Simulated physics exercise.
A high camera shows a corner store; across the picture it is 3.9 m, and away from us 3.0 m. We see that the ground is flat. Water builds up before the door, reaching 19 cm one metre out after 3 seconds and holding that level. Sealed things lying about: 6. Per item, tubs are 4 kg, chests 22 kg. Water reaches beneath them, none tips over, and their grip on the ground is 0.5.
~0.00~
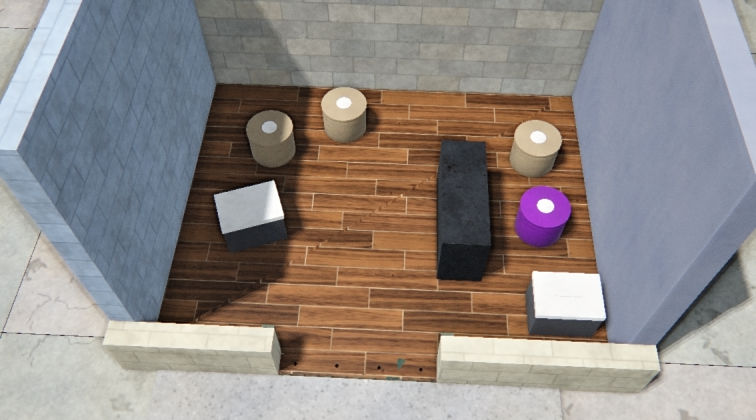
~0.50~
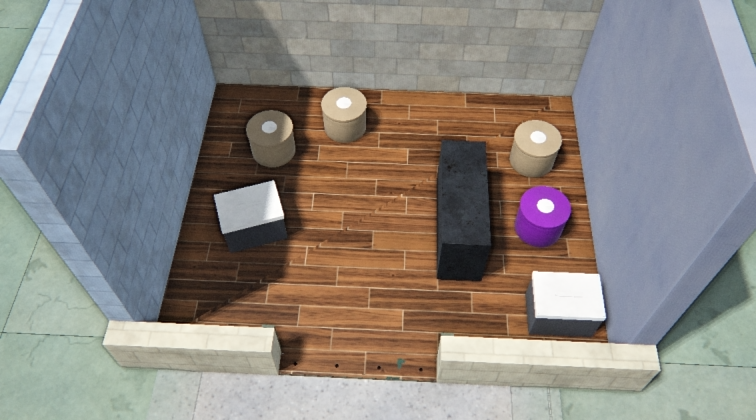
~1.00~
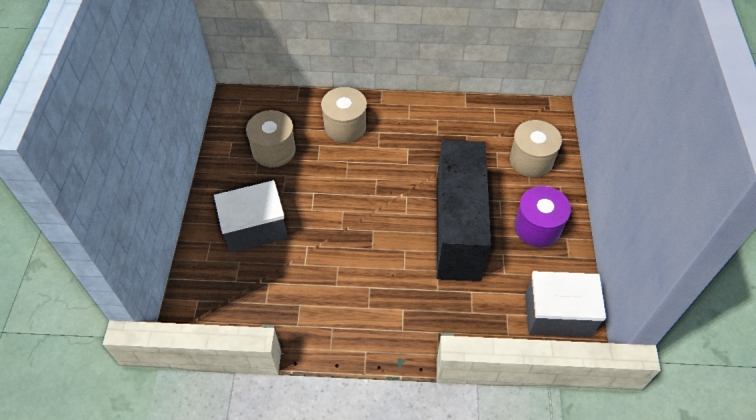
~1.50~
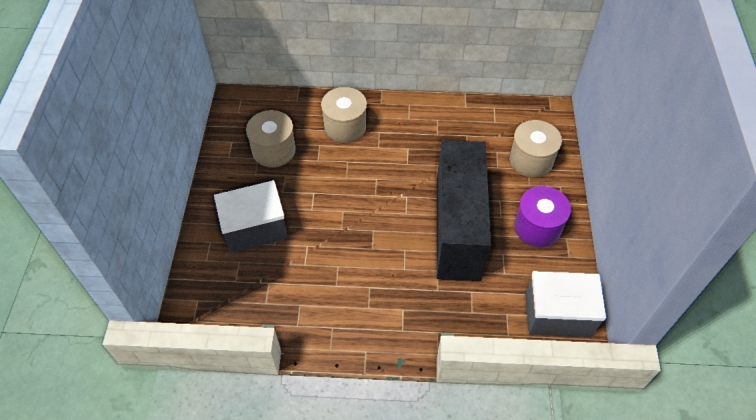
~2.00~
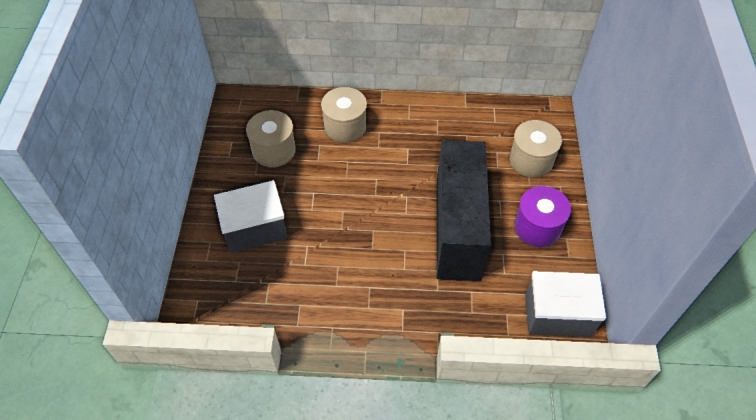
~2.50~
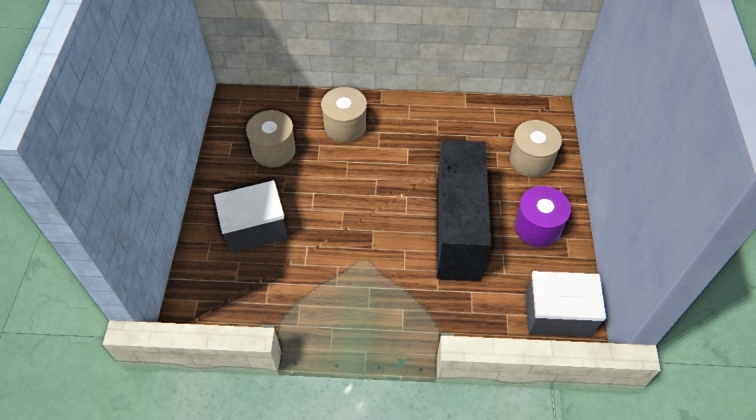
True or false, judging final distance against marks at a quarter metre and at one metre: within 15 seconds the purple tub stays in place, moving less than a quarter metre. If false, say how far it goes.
False, a quarter metre to one metre.
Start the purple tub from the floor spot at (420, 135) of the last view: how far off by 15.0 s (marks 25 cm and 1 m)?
Result: It drifts a great deal.
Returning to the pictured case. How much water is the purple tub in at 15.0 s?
About 13 cm.
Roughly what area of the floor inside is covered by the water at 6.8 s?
Roughly 10.5 m2 of it is wet.
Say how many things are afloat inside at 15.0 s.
Then: 6.
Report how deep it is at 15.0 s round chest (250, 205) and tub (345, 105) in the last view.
Around 16 cm and 11 cm.
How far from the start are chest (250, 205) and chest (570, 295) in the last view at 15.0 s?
Respectively 150 and 250 centimetres.
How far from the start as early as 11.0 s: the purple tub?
Displacement near 30 cm.
After 3.5 s the purple tub is near (545, 206), 0.0 m from its start, aground; 0 afloat.
After 6.8 s the purple tub is near (545, 206), 0.0 m from its start, aground; 3 afloat.
After 11.0 s the purple tub is near (510, 196), 0.3 m from its start, afloat; 6 afloat.
After 15.0 s the purple tub is near (508, 157), 0.6 m from its start, afloat; 6 afloat.
